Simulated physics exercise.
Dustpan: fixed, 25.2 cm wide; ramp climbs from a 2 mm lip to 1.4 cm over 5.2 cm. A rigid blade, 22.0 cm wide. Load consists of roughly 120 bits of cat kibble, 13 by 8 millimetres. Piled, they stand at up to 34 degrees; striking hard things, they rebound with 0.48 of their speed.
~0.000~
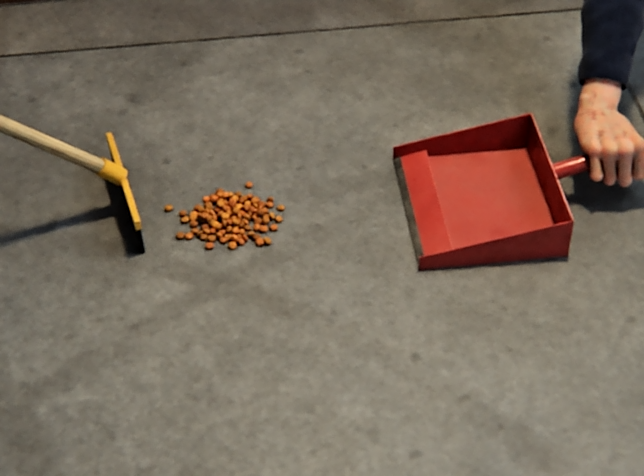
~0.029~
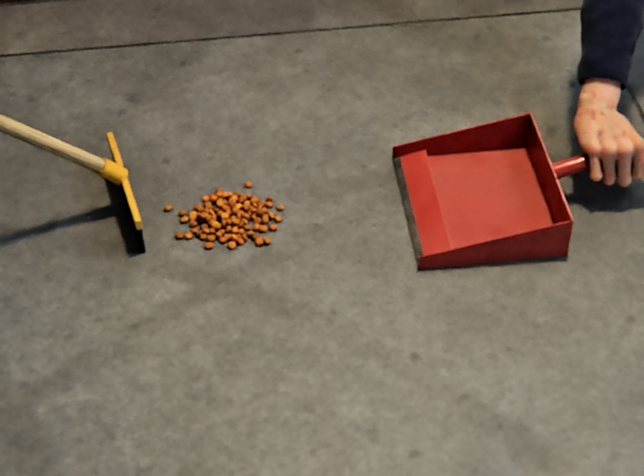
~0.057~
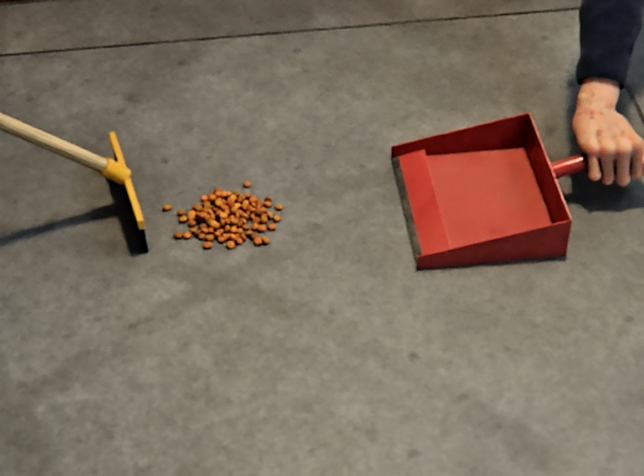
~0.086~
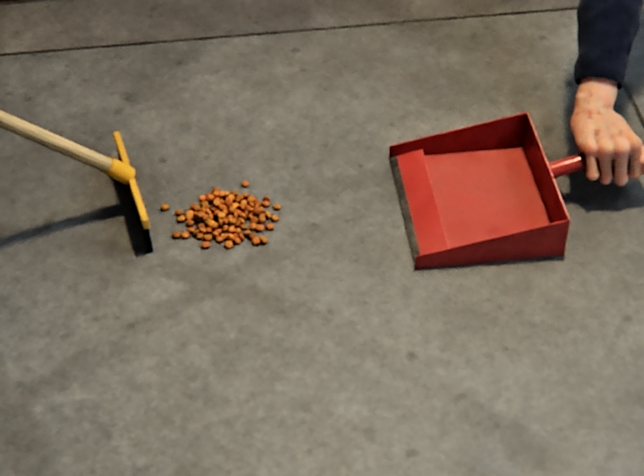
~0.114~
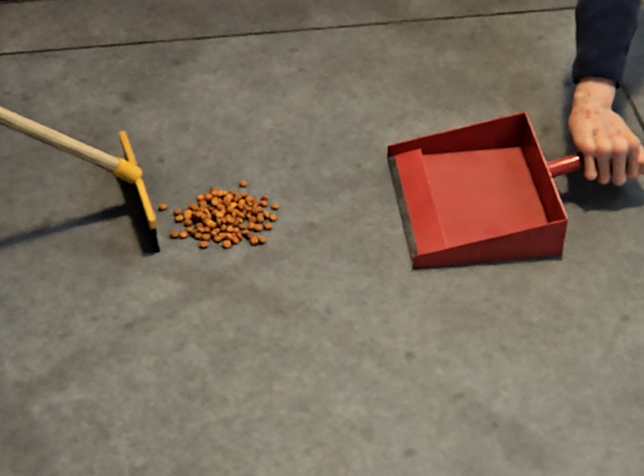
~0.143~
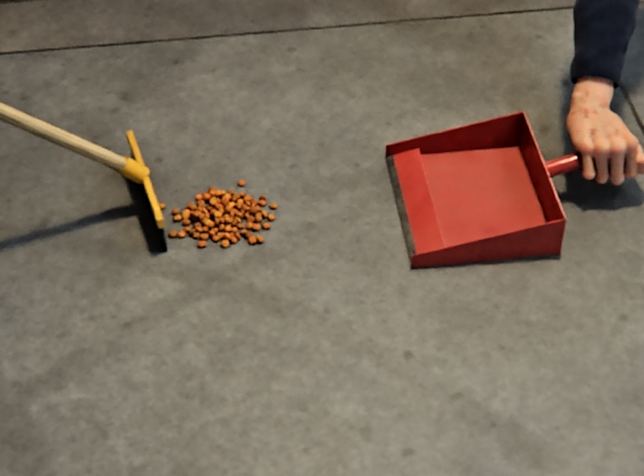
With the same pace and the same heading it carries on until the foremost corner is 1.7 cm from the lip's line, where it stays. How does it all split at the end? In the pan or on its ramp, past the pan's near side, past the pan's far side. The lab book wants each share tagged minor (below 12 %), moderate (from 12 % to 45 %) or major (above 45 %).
Tags: Pan = moderate; near side = minor; far side = minor.
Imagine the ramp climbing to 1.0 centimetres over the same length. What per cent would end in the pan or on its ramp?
About 15 %.
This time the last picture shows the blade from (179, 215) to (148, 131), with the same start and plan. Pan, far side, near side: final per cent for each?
Pan 20 % / far 15 % / near 0 %.
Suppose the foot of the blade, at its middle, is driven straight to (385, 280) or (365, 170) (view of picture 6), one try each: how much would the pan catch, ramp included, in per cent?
Roughly 0 % and 20 %.
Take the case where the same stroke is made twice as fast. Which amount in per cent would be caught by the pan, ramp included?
Near 35 %.
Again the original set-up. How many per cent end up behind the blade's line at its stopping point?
5 %.
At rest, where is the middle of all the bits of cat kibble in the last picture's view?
I'd put it at about (388, 206).
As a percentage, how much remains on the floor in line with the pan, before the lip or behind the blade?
80 %.
After 0.49 s, middle of the blade 22 cm from the lip; 0 % over the lip, far side 0 %, near side 0 %.
After 0.72 s, middle of the blade 11 cm from the lip; 0 % over the lip, far side 5 %, near side 0 %.
After 1.06 s, middle of the blade 4 cm from the lip; 20 % over the lip, far side 5 %, near side 0 %.
At rest (1.4 s), pan 20 %, near side 0 %, far side 5 %, in front of the lip or behind the blade 80 %.
